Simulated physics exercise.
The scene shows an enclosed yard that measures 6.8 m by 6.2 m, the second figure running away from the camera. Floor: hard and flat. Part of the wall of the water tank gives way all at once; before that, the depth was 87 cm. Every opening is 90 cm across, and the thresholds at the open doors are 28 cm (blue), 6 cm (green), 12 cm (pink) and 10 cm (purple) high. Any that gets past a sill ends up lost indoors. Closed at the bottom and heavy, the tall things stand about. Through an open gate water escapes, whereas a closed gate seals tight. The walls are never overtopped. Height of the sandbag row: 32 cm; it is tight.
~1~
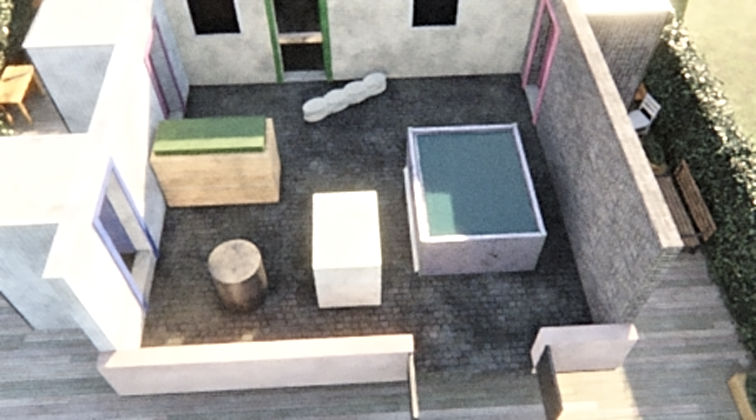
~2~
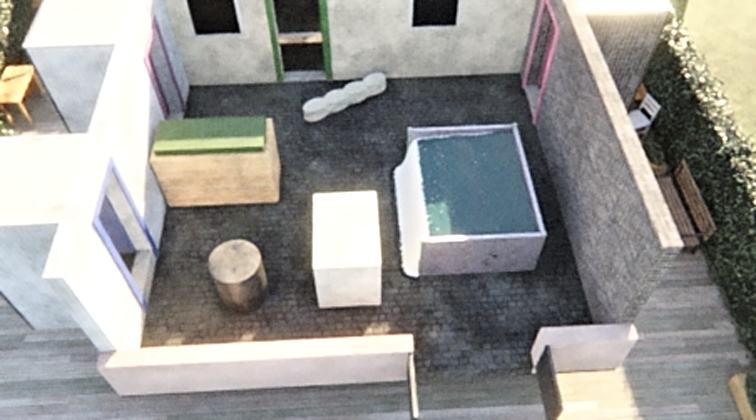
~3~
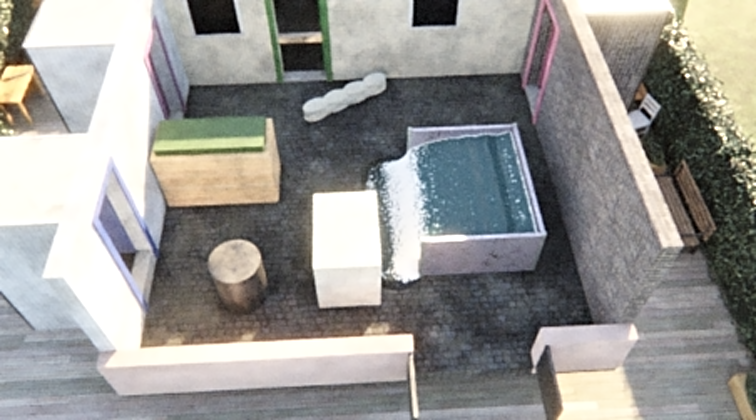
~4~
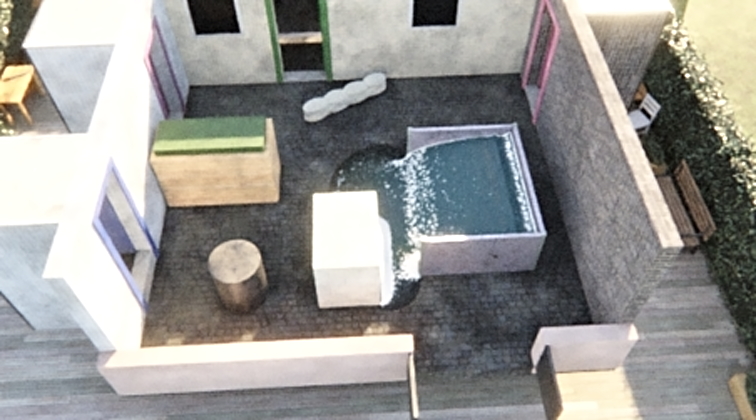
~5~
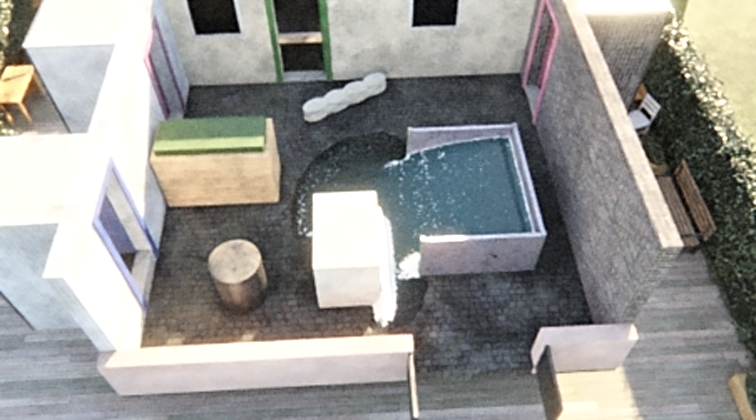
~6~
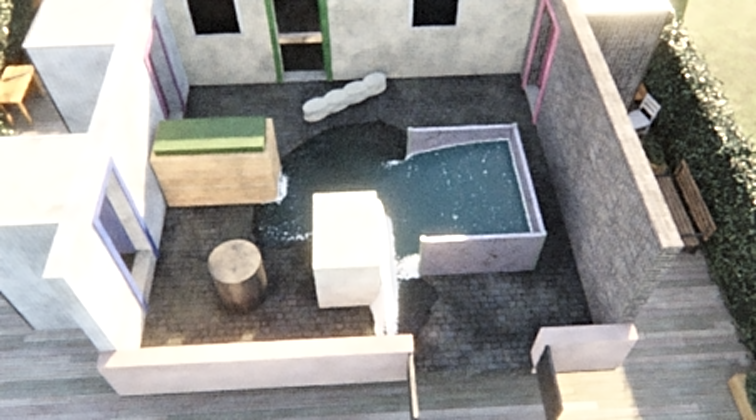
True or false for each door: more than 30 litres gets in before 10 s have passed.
Blue door false, green door true, pink door false, purple door true.
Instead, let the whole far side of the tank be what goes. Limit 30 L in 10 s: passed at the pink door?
Note: Pink door, beyond the limit.
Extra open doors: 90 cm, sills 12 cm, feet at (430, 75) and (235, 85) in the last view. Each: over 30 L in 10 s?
Per doorway, in order: Insufficient / sufficient.
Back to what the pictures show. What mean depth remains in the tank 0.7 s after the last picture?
35 cm.
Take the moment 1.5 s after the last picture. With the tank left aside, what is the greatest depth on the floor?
I'd put it at close to 47 cm.
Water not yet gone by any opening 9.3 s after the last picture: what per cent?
It comes to near 80 per cent.
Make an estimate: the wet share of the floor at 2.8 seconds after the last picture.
Around 70 per cent wet.
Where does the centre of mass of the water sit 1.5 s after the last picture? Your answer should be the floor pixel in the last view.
Close to (338, 206) in the last picture.
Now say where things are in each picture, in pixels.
The first frame shows still water, 87 cm deep, in the water tank at (472, 182).
In the second frame, water pours out at (416, 204) and has run 1.2 m, to (416, 277); typically 7 cm deep outside, 87 cm at the water tank's back.
In the third frame, the front is at (390, 284), 1.4 m from the gap at (416, 207); 1.8 m2 of floor is under water; 83 cm left at the back of the water tank.
In the fourth frame, the front is at (384, 305), 1.8 m from the gap at (416, 209); 3.1 m2 of floor is under water; 75 cm left at the back of the water tank.
In the fifth frame, the front is at (378, 326), 2.2 m from the gap at (416, 209); 4.9 m2 of floor is under water; 74 cm left at the back of the water tank.
In the sixth frame, the front is at (260, 205), 2.7 m from the gap at (416, 209); 6.6 m2 of floor is under water; 70 cm left at the back of the water tank.
Then, 0.7 s after the last picture water covers 40 % of the floor and is deepest (52 cm) near (292, 185); blue door not reached, green door not reached, pink door not reached, purple door not reached.
Then, 1.5 s after the last picture water covers 60 % of the floor and is deepest (47 cm) near (189, 89); blue door 28 cm at the sill, 0 L in, green door 7 cm at the sill, 3 L in, pink door not reached, purple door 6 cm at the sill, 0 L in.
Then, 2.8 s after the last picture water covers 70 % of the floor and is deepest (29 cm) near (138, 360); blue door 17 cm at the sill, 0 L in, green door 10 cm at the sill, 38 L in, pink door not reached, purple door 15 cm at the sill, 21 L in.
Then, 5.3 s after the last picture water covers 85 % of the floor and is deepest (16 cm) near (357, 89); blue door 12 cm at the sill, 0 L in, green door 10 cm at the sill, 62 L in, pink door 7 cm at the sill, 0 L in, purple door 11 cm at the sill, 56 L in.
Then, 9.3 s after the last picture water covers 95 % of the floor and is deepest (16 cm) near (543, 182); blue door 9 cm at the sill, 0 L in, green door 5 cm at the sill, 81 L in, pink door 11 cm at the sill, 4 L in, purple door 10 cm at the sill, 58 L in.
